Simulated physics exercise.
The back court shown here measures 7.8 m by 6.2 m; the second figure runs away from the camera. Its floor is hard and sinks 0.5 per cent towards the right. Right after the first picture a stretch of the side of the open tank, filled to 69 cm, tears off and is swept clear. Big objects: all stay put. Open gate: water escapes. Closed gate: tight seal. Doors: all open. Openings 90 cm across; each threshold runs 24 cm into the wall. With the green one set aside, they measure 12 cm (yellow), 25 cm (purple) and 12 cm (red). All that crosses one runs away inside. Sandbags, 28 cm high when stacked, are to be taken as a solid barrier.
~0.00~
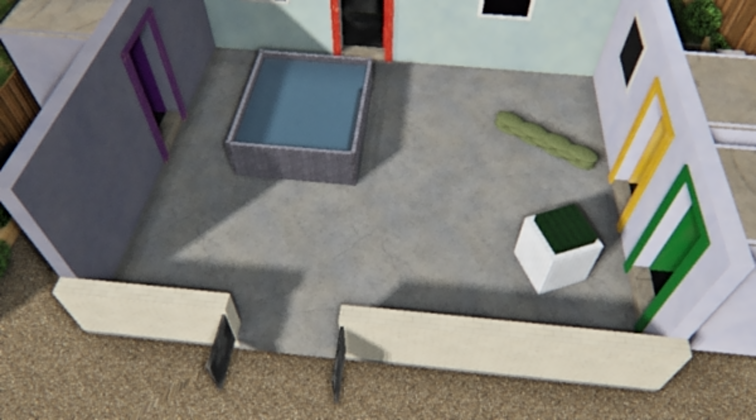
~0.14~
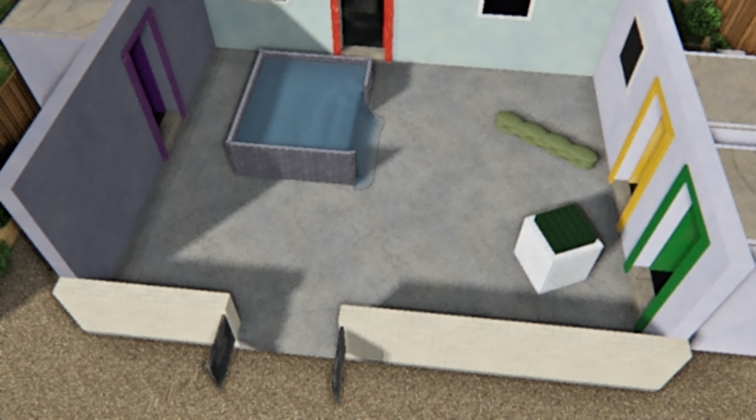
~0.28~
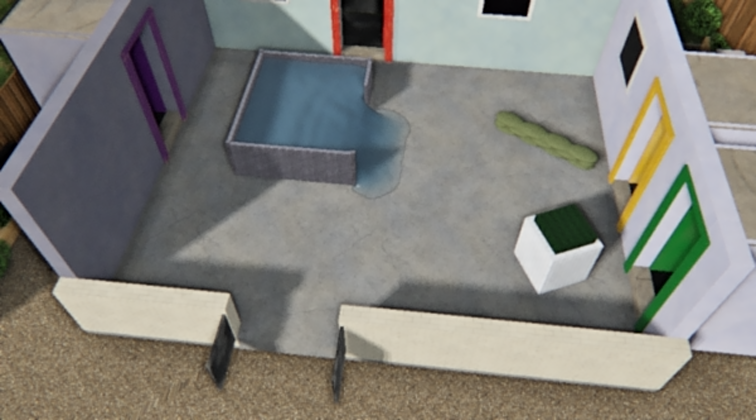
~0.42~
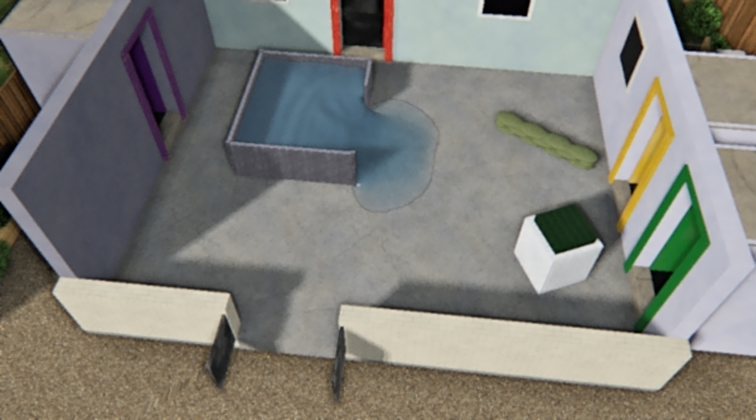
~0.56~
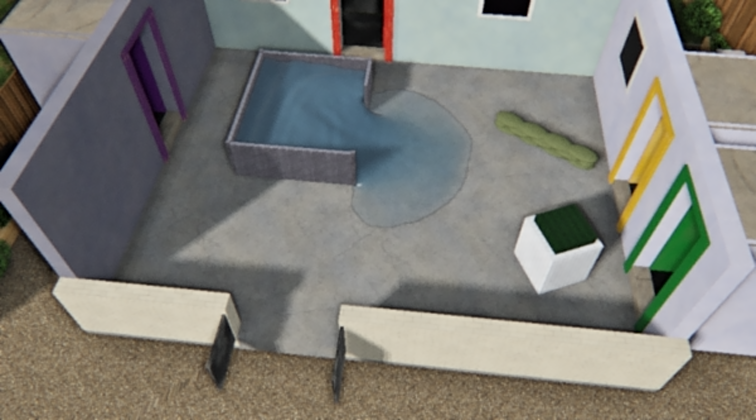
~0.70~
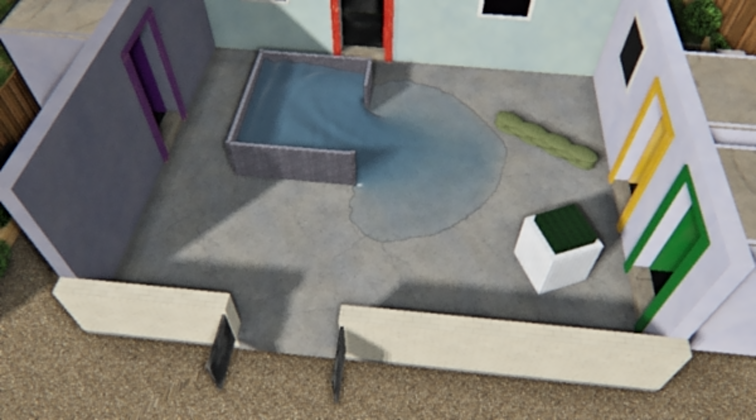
Blue water pours through a gap in the right side of a raised, grey-walled tank in a walled concrete courtyard, seen from high above by a still camera. A purple doorway stands at left, a red one at the back, yellow and green ones at right, near a green hedge and a white planter. The tank is first intact and calm, then its side opens and a rounded sheet of water spreads rightward across the floor.
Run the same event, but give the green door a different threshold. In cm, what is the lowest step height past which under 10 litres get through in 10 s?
Close to 20 cm is just enough.
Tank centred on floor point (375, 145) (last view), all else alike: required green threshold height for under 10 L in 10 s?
Then it needs to be around 14.0 cm high.
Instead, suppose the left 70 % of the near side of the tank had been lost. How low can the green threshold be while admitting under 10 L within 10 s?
Estimate: Near 10.5 cm.
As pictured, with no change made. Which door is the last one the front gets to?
That would be the purple door.
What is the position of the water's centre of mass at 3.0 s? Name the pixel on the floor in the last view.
Centre of mass: About (437, 169) px.
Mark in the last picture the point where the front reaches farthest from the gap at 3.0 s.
(641, 364).
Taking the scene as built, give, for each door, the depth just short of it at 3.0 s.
Red door 0 cm, green door 10 cm, purple door 0 cm, yellow door 33 cm.
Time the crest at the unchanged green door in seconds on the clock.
Crest at t of about 5.0 s.
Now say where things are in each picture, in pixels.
The first frame shows still water, 69 cm deep, in the open tank at (304, 102); the green door at (658, 262) is dry.
In the second frame, the front is at (381, 123), 0.3 m from the gap at (359, 140); 0.4 m2 of floor is wet, 69 cm left at the back.
In the third frame, water pours out at (359, 140) and has run 0.7 m, to (401, 146); about 13 cm deep outside, 69 cm at the back.
In the fourth frame, water pours out at (359, 141) and has run 1.3 m, to (434, 142); about 10 cm deep outside, 68 cm at the back.
In the fifth frame, the gap is at (359, 142), the front 1.9 m out at (467, 149); the back of the open tank holds 62 cm.
In the sixth frame, water pours out at (359, 141) and has run 2.5 m, to (501, 159); about 6 cm deep outside, 58 cm at the back; 2.8 m in a straight line remain to the green door at (658, 262).
After 1.4 s water covers 35 % of the floor, deepest (36 cm) near (363, 150); it has not reached the green door.
After 3.0 s water covers 50 % of the floor, deepest (39 cm) near (616, 220); 10 cm at the green door, 0 litres in over its 23 cm threshold.
After 10.0 s water covers 95 % of the floor, deepest (10 cm) near (641, 364); 9 cm at the green door, 4 litres in over its 23 cm threshold.
At the green door as built, the water arrived by 2.1 s and peaked near 21 cm at 5.0 s.
With a threshold of 16.5 cm, 21 litres would have come in within the 10 s; with 22 cm, 6 litres. So under 10 litres takes about 20 cm.
